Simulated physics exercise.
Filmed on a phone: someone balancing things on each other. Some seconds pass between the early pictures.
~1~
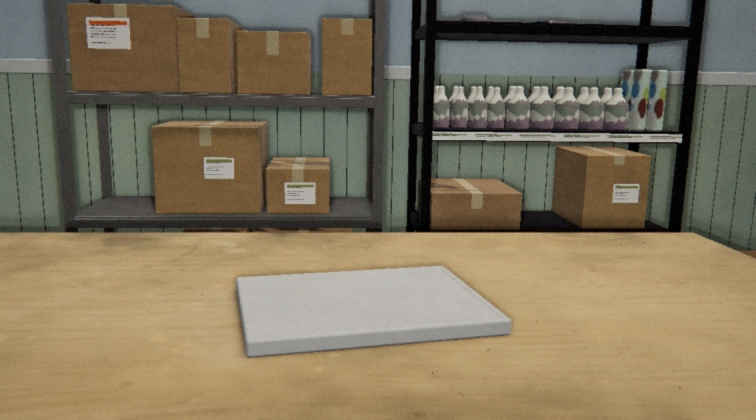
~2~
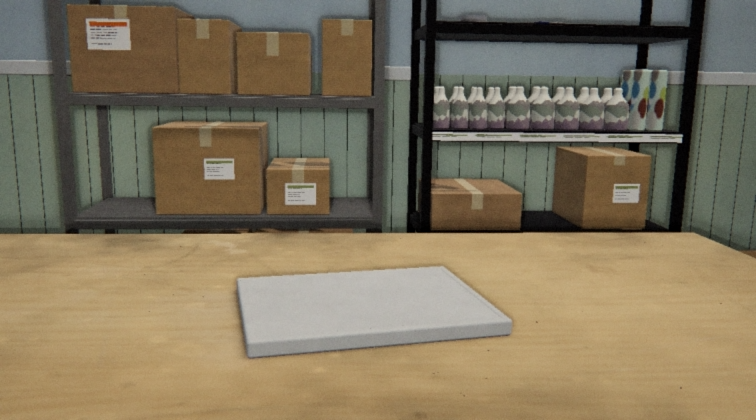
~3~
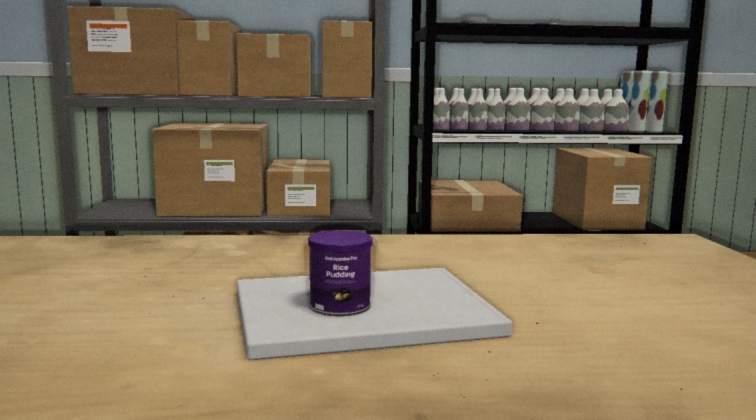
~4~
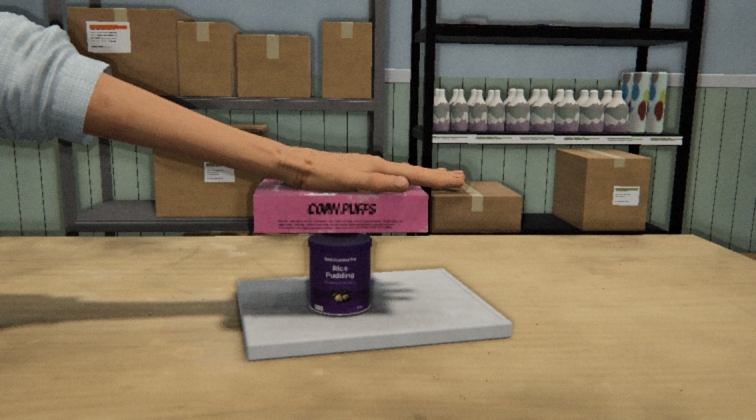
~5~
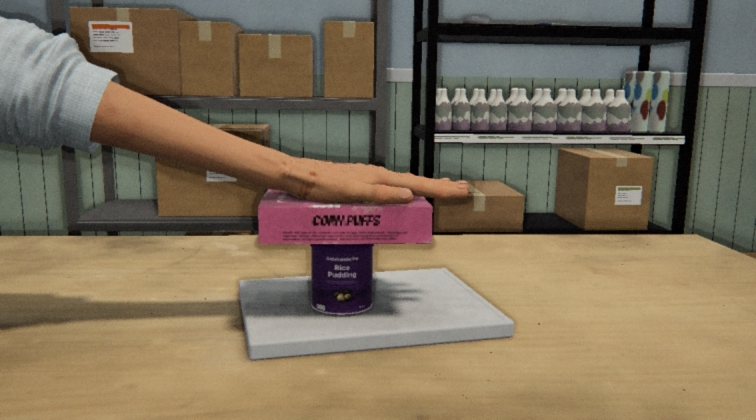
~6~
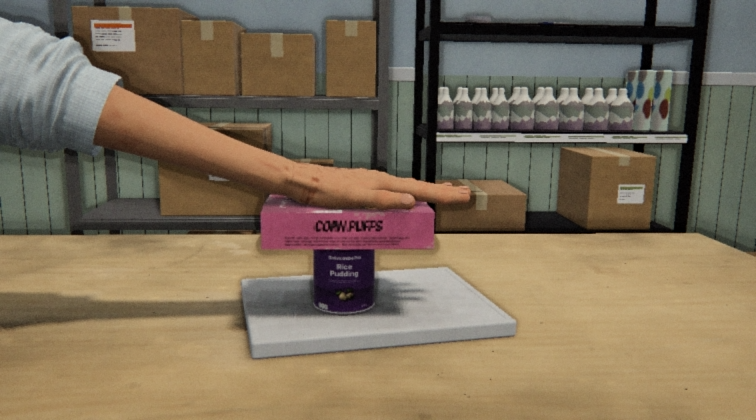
On a wooden table in a storeroom, a purple tin appears on a white tray, then a hand lowers a pink packet onto it.
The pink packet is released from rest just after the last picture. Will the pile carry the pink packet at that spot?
Outcome: The pile stays up.
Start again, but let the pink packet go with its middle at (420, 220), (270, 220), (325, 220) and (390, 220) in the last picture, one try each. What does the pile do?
In the first case it gives way; in the second case it comes apart; in the third case it keeps its balance; in the fourth case it loses its balance.
Then, 0.20 s on from there, no change.
Then, 0.40 s on from there, pink packet resting near (347, 219).
In the end, all 3 unmoved. At the end, from the last picture's camera, pink packet near (347, 219). The pile holds.
